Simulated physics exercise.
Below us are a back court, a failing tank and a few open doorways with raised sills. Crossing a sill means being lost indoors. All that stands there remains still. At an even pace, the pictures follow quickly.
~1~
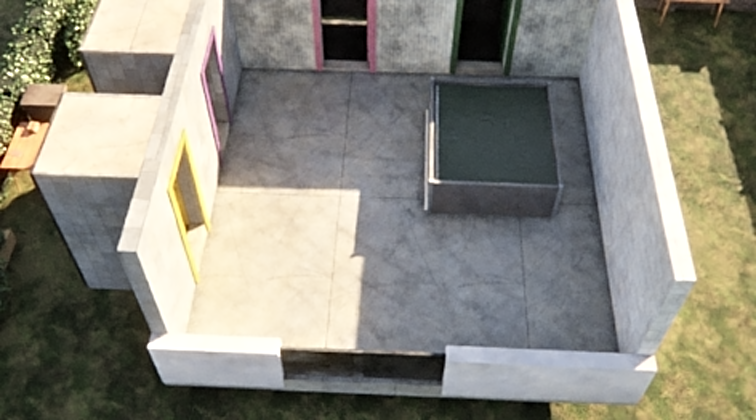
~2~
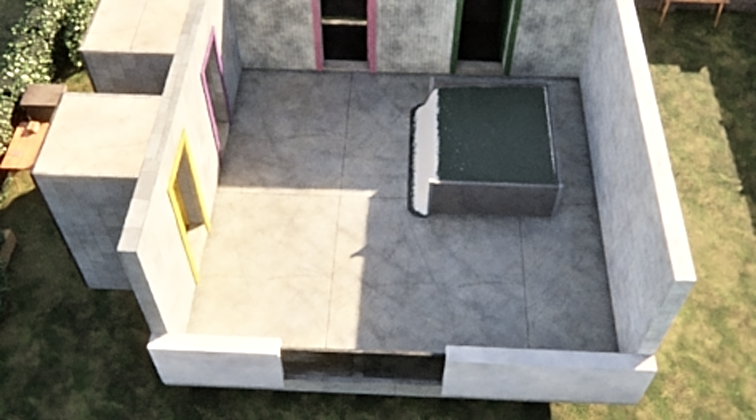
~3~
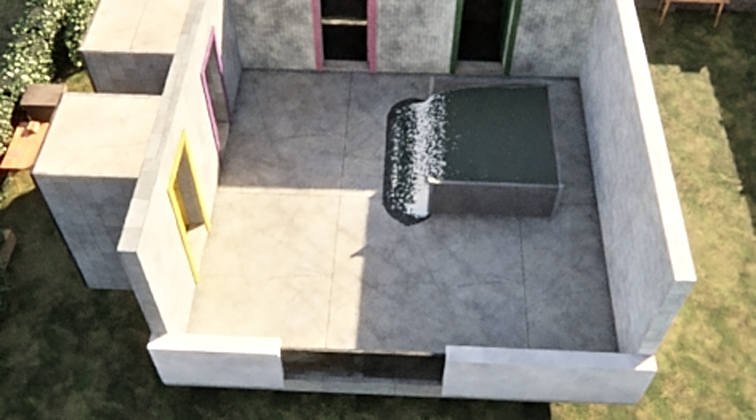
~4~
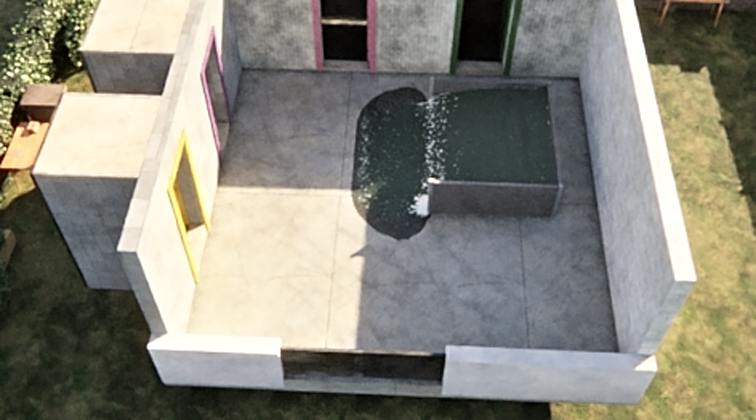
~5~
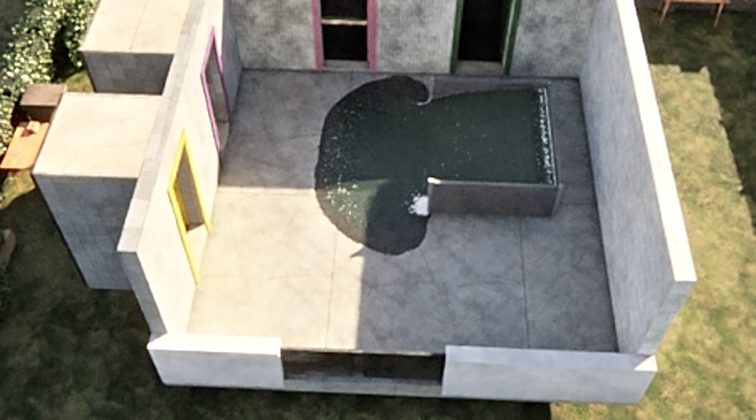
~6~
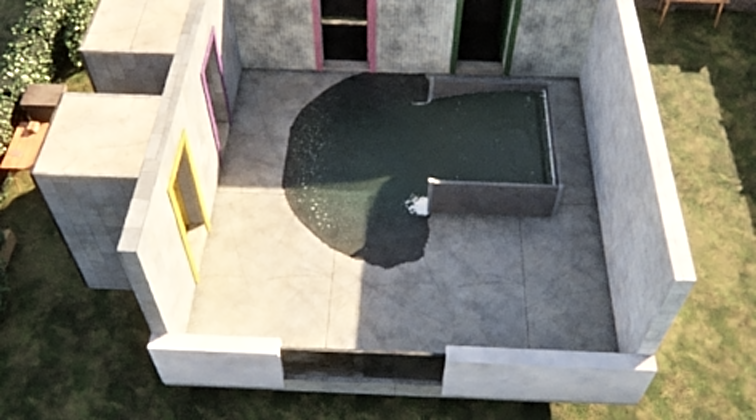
At first, a square tank of dark green water stands whole and still in a walled concrete courtyard with open doorways. Then its left side gives way and water pours out in a foamy white edge. The dark pool spreads left across the floor in a widening rounded shape, reaching the back wall.
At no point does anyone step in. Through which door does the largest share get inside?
The purple one.
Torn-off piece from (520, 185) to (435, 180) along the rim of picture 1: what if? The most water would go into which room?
The door marked pink.
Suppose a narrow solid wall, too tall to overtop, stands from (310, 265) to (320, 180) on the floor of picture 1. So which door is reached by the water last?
Answer: The one in green.
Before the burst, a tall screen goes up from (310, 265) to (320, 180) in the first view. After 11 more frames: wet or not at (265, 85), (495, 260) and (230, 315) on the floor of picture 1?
Going through them in the order asked, I'd say reached by the flood, then still bare, then still bare.
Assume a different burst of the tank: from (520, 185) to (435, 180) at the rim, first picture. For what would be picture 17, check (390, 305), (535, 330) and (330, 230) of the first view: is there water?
One by one: Waterlogged, waterlogged, bare.
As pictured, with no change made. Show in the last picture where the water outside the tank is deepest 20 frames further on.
Check roughly (181, 360).
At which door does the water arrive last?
It's the one in green.
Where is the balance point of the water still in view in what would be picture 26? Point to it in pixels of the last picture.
I'd say near (317, 182).
A moment on, water covers 45 % of the floor; pink door a trickle in, yellow door not reached, purple door some in, green door not reached.
Next, water covers 55 % of the floor; pink door some in, yellow door wet at the sill, nothing in, purple door a lot in, green door not reached.
Then, water covers 55 % of the floor; pink door some in, yellow door a trickle in, purple door a lot in, green door not reached.
Later, water covers 90 % of the floor; pink door a lot in, yellow door a trickle in, purple door a lot in, green door wet at the sill, nothing in.
In the end, water covers 100 % of the floor; pink door a lot in, yellow door a trickle in, purple door a lot in, green door wet at the sill, nothing in; the purple door has let in the most.
